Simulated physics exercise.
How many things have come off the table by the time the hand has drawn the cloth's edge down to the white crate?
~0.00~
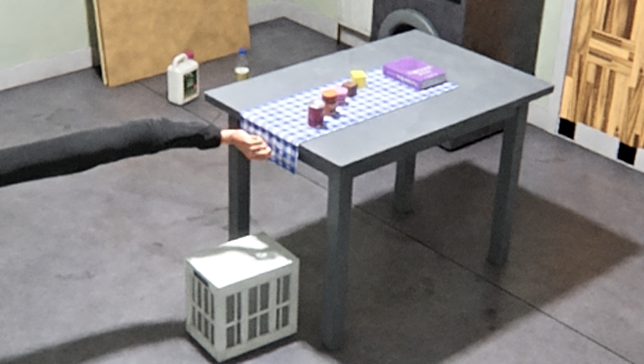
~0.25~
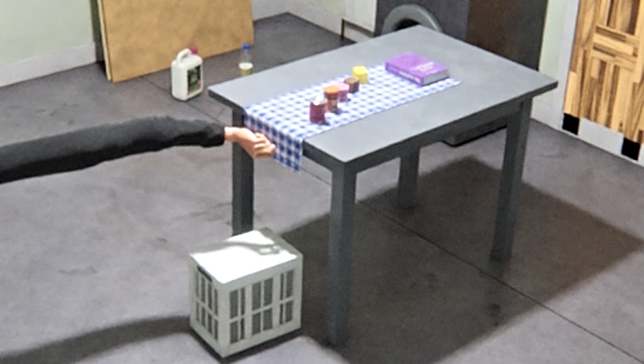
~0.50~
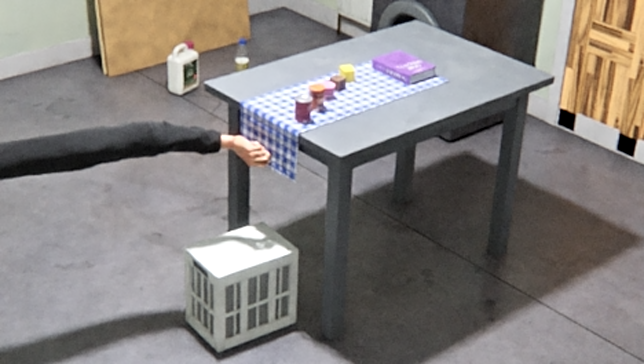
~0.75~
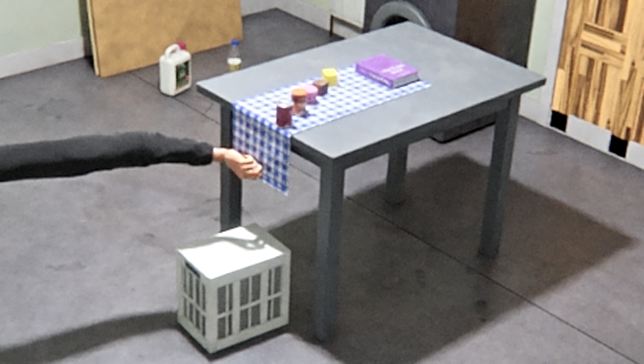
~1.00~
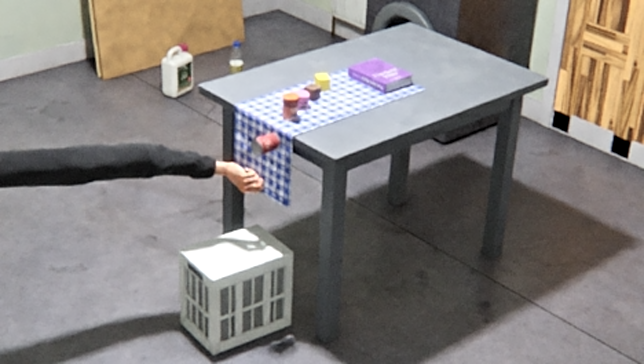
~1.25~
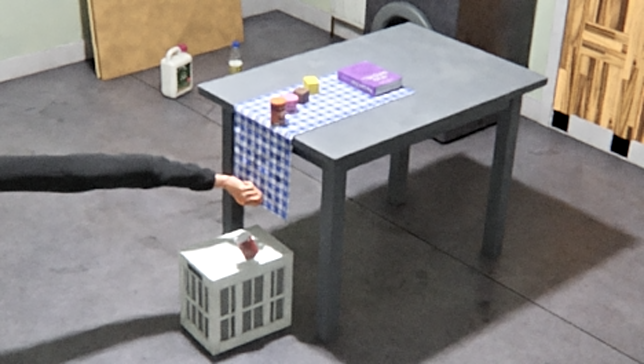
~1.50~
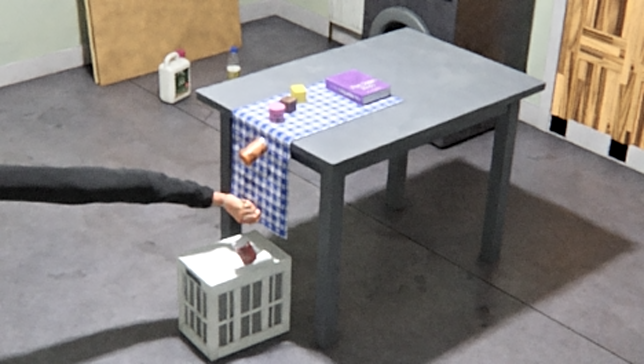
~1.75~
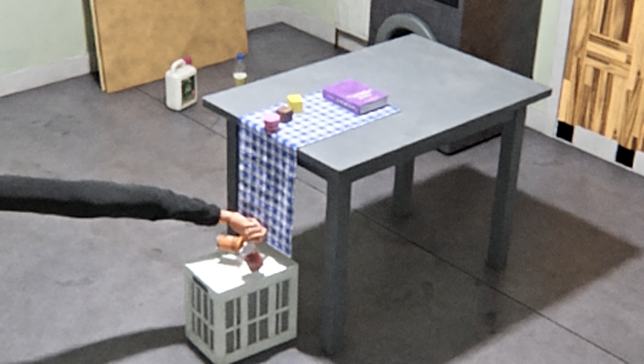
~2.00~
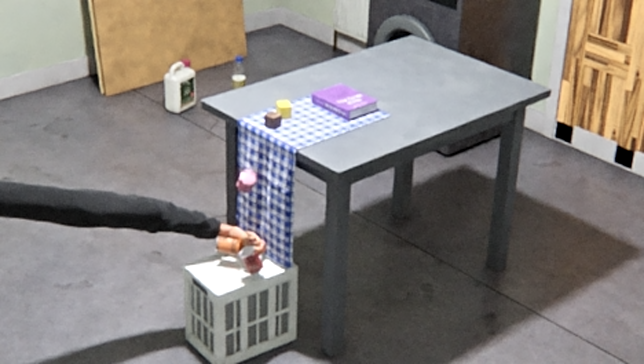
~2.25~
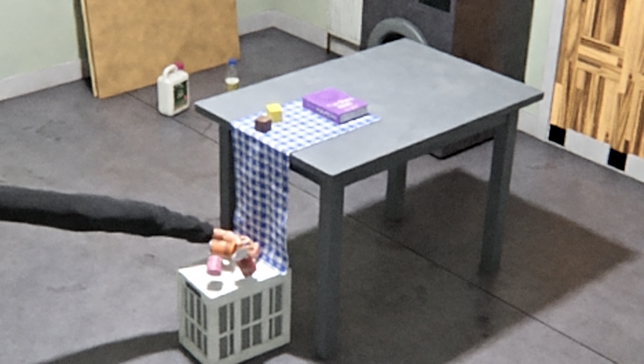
Three things have come off the table, namely the red can, the orange can and the pink pot.
A hand pulled a blue checked cloth down off the end of a grey table toward a white crate, and a red can, an orange can and a pink pot dropped off in turn, leaving two small cubes and a purple book on top.
